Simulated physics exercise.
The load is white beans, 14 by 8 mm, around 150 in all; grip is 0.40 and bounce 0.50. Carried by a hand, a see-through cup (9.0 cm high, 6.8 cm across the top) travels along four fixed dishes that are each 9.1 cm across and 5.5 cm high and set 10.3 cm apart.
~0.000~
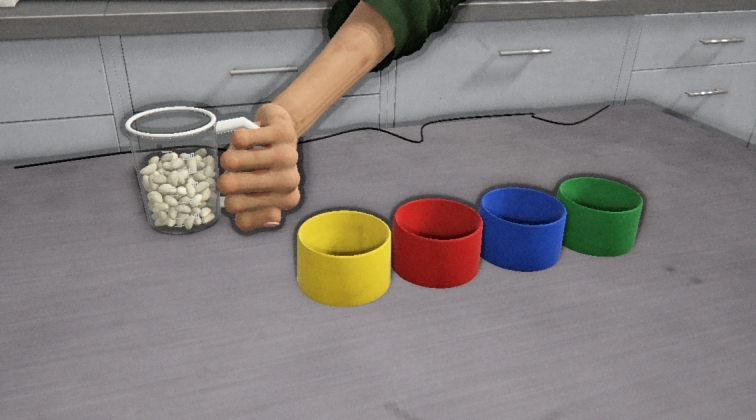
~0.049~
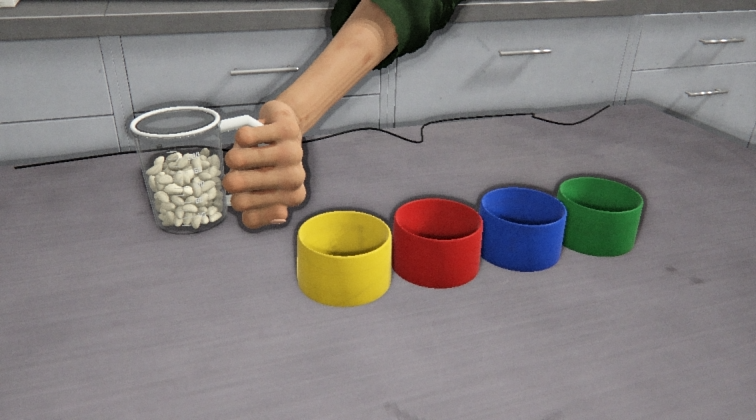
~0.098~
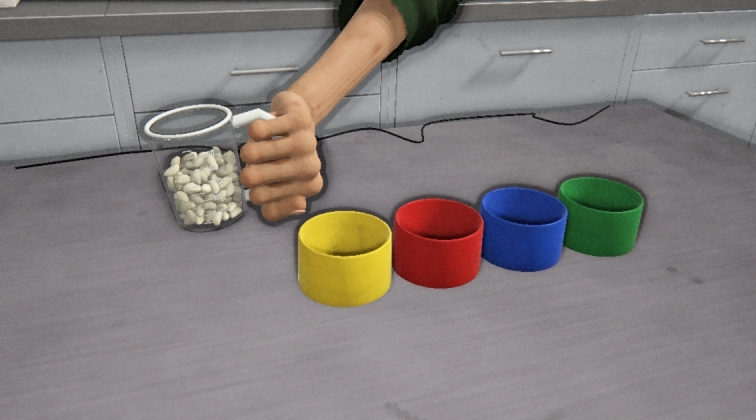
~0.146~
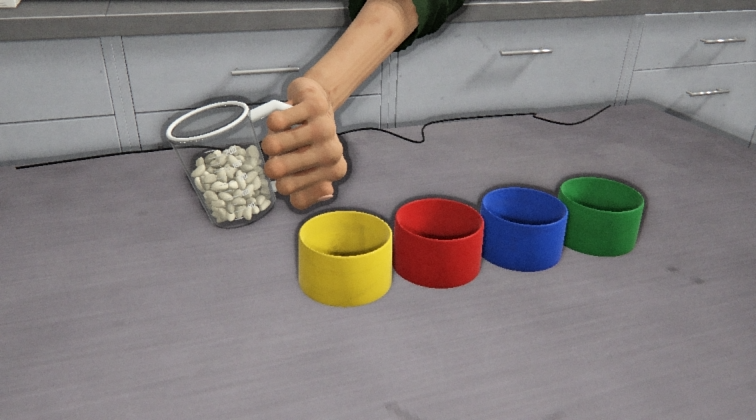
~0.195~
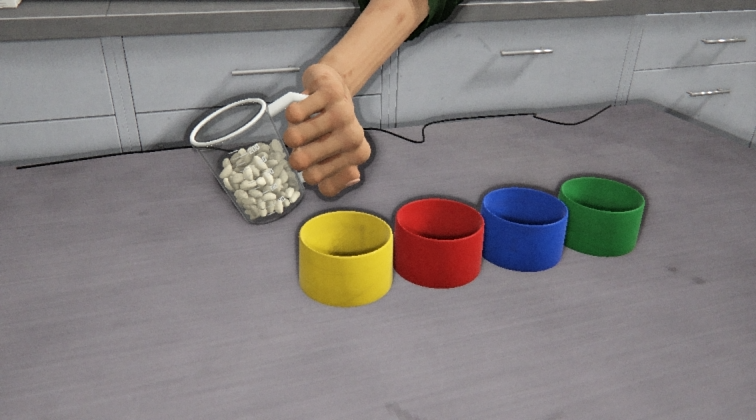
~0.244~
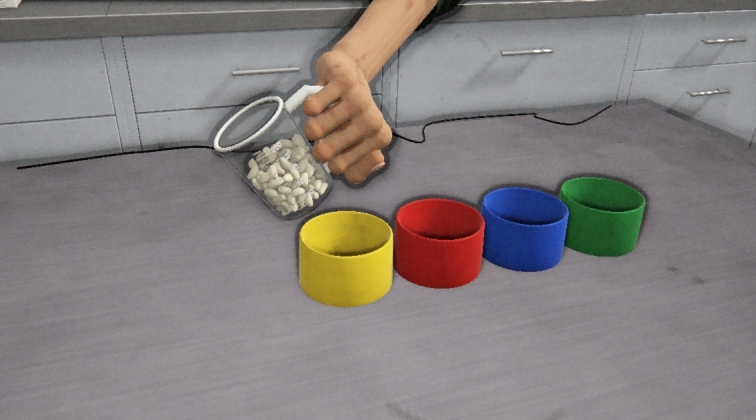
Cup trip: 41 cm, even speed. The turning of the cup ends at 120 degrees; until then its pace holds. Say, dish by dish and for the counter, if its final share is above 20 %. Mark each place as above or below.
Marks: Red below, blue above, green below, yellow below, counter below.
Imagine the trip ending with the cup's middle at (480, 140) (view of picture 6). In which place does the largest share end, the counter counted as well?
Most of it ends up at red.
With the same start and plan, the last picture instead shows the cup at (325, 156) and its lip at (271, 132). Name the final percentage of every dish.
Red 0, blue 100, green 0, yellow 0.
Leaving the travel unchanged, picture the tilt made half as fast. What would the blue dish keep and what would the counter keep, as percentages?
The blue dish 100, the counter 0.
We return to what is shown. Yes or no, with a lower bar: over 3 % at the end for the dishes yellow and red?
As for yellow, not so, and as for red, correct.
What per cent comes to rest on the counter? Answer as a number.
Estimate: Near 10 per cent.
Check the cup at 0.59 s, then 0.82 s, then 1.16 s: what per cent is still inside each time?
Series: 100 / 80 / 15 per cent.
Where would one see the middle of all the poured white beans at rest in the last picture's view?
When it all comes to rest, the middle is near (512, 238).
Then, at 0.59 s, tilt 91 degrees; cup holds 100 %.
After 0.82 s, tilt 120 degrees; cup holds 80 %, red 10 %, blue 5 %.
After 1.16 s, tilt 120 degrees; cup holds 15 %, red 10 %, blue 70 %.
At rest (1.7 s), red 10 %, blue 80 %, green 0 %, yellow 0 %, counter 10 %.
